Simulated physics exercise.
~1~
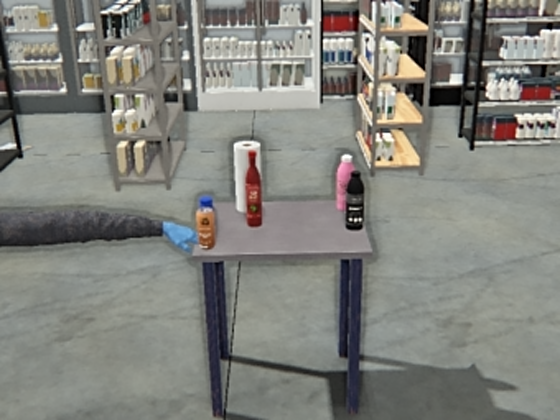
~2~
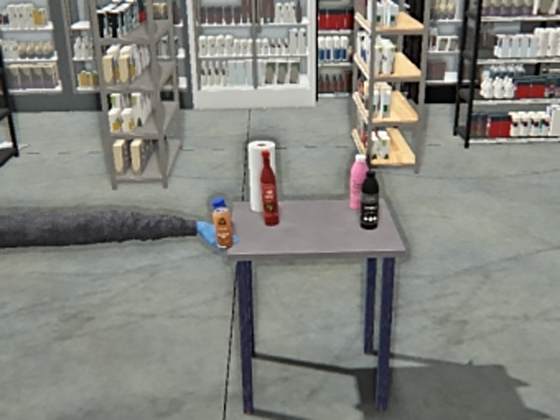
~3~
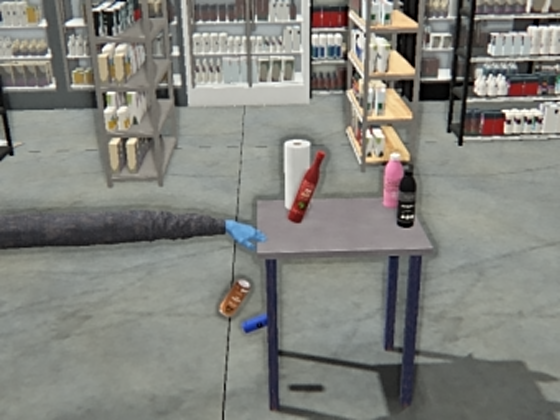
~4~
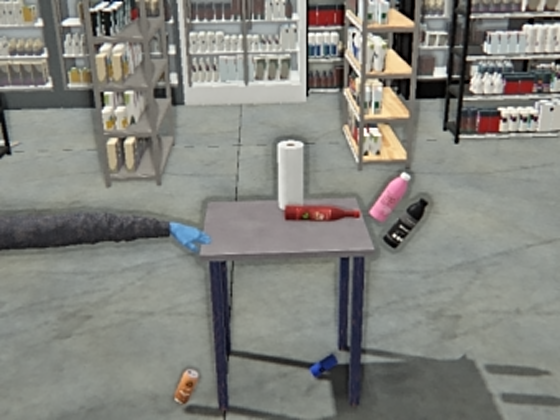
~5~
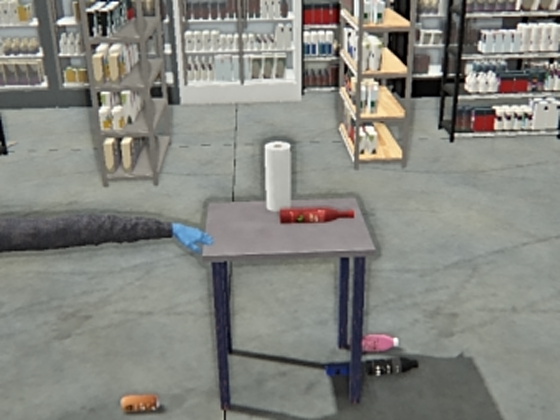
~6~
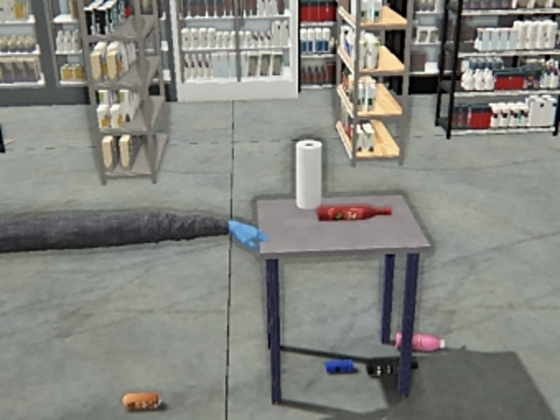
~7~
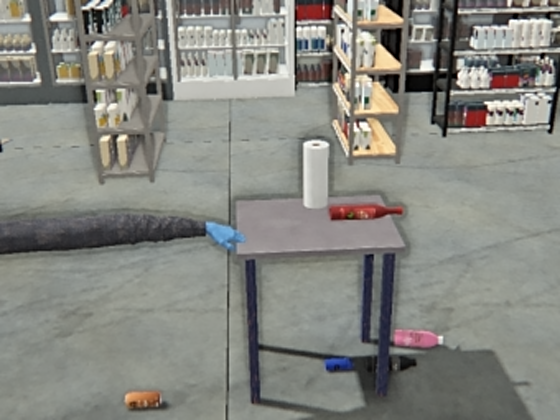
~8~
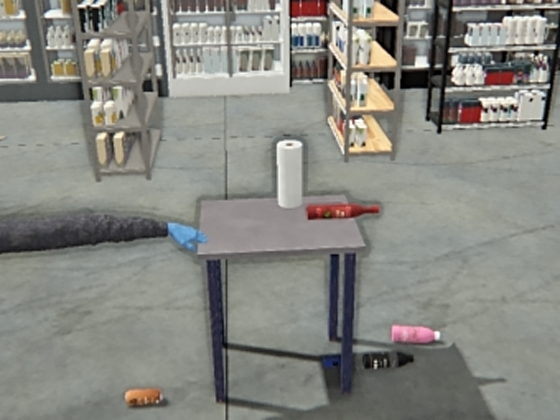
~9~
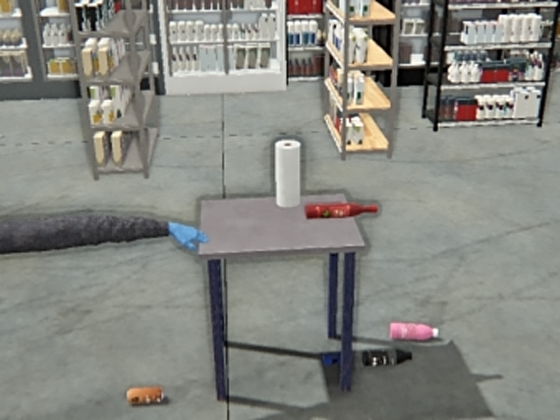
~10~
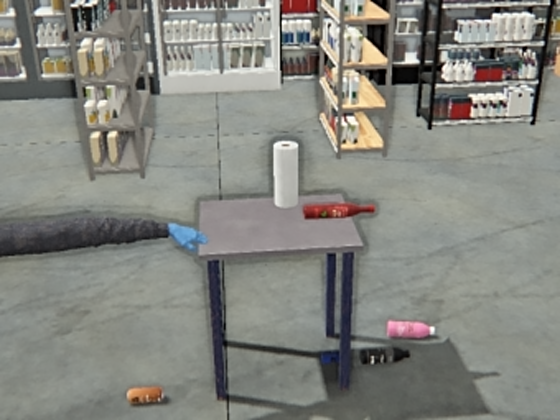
A small table in a shop aisle jerks to the right beside a grey arm with a blue-gloved hand, carrying bottles, a can and a white roll. The orange can and a small blue container drop off the left side to the floor, while the red bottle tilts. As the table moves back left, the red bottle falls flat on top, and the pink and black bottles tumble off the right side. The table shifts right and left once more, then stops. The white roll still stands beside the fallen red bottle, with the other four items lying on the floor.
